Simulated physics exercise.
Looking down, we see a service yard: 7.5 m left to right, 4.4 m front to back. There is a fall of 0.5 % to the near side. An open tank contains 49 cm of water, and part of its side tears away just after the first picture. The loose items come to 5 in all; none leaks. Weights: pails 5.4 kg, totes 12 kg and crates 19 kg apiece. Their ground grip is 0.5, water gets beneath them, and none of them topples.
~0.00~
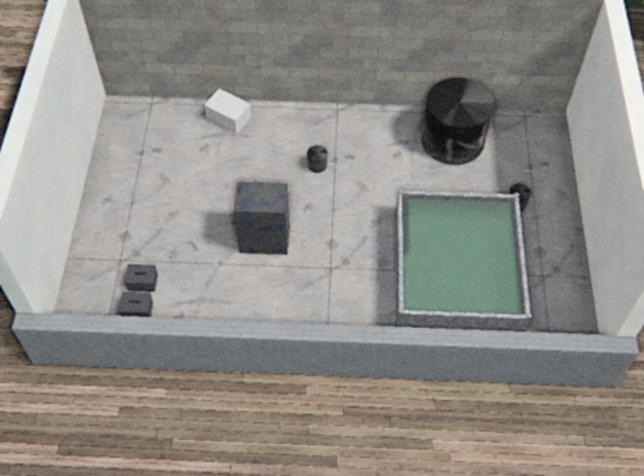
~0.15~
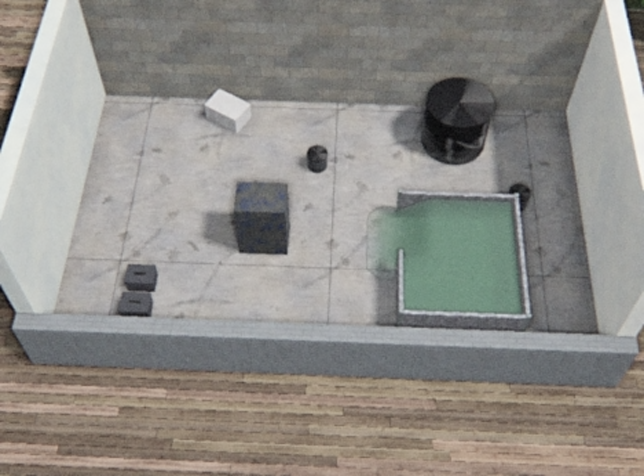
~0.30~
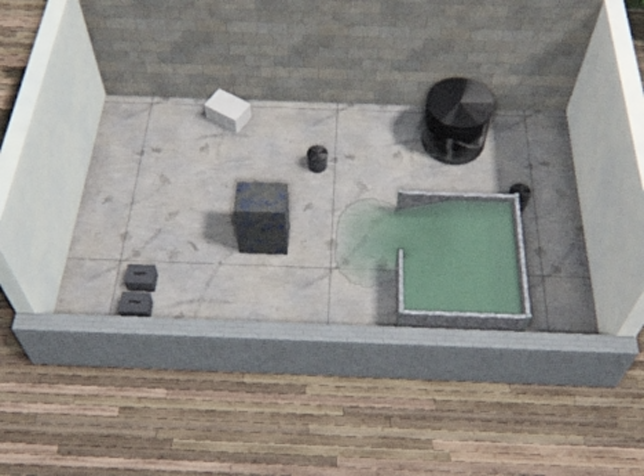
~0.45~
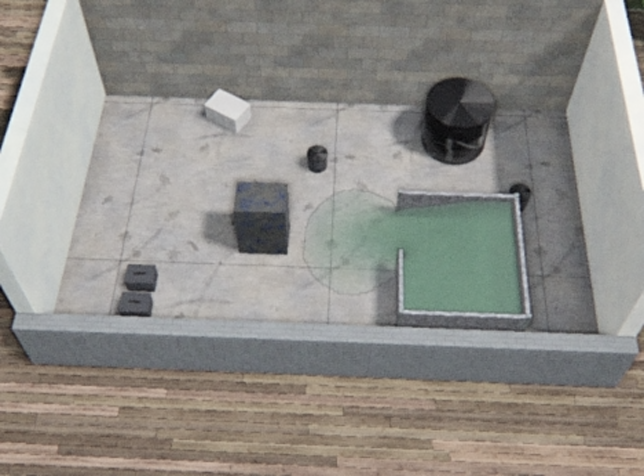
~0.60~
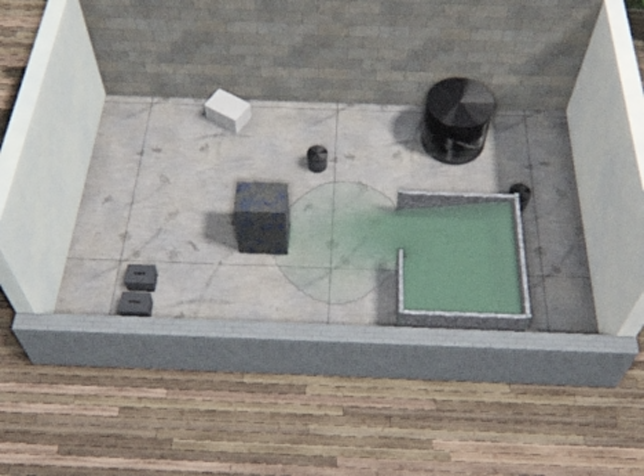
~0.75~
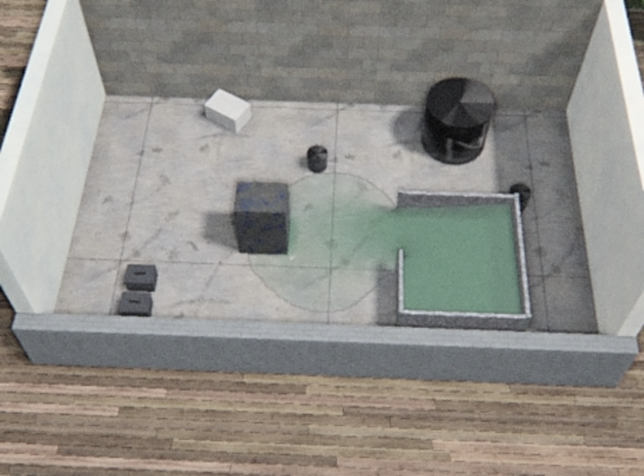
We see a walled yard with dark blocks, a white box and a black cylinder as the left side of a tank of green water opens, and the water spreads leftward across the floor to the large block while the objects stay still.
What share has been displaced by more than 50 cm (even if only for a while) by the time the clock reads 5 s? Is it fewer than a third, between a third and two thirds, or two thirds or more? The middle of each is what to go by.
Answer: The medium band.
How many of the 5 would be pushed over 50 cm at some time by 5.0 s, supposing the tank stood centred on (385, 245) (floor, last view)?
In that case 0 of them.
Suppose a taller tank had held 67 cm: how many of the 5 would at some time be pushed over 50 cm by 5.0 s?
3.
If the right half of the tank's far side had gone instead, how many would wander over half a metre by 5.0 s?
The count would be 1.
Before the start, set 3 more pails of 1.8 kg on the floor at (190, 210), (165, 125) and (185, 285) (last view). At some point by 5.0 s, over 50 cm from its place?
Answers in order are crosses the line, crosses the line and crosses the line.
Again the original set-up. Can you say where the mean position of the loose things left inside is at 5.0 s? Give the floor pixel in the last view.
That lands at roughly (242, 202).
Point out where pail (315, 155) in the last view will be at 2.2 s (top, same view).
Close to pixel (278, 107).
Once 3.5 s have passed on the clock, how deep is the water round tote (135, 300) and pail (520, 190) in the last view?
About 6 and 0 cm.
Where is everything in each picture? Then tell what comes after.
The first picture shows a pail at (520, 192) rests on the ground; a pail at (317, 153), on the bottom; water covers 3.0 m2; 0 of 5 have shifted.
The second picture shows a pail at (520, 192) rests on the ground; a pail at (317, 153) rests on the ground; water covers 3.5 m2; 0 of 5 have shifted.
The third picture shows a pail at (520, 192) rests on the ground; a pail at (317, 153) rests on the ground; 4.1 m2 under water; 0 of 5 have shifted.
The fourth picture shows a pail at (520, 192), on the bottom; a pail at (317, 153), on the bottom; 5.0 m2 under water; 0 of 5 have shifted.
The fifth picture shows a pail at (520, 192) rests on the ground; a pail at (317, 153) rests on the ground; 5.8 m2 under water; 0 of 5 have shifted.
The sixth picture shows a pail at (520, 192), on the bottom; a pail at (317, 153) rests on the ground; water covers 6.6 m2; 0 of 5 have shifted.
After 1.1 s 0 of 5 are over 50 cm from their spots; 0 afloat.
After 2.2 s 1 of 5 are over 50 cm from their spots; 0 afloat.
After 3.5 s 2 of 5 are over 50 cm from their spots; 1 afloat.
After 5.0 s 3 of 5 are over 50 cm from their spots, and 3 have been at some point; 1 afloat.
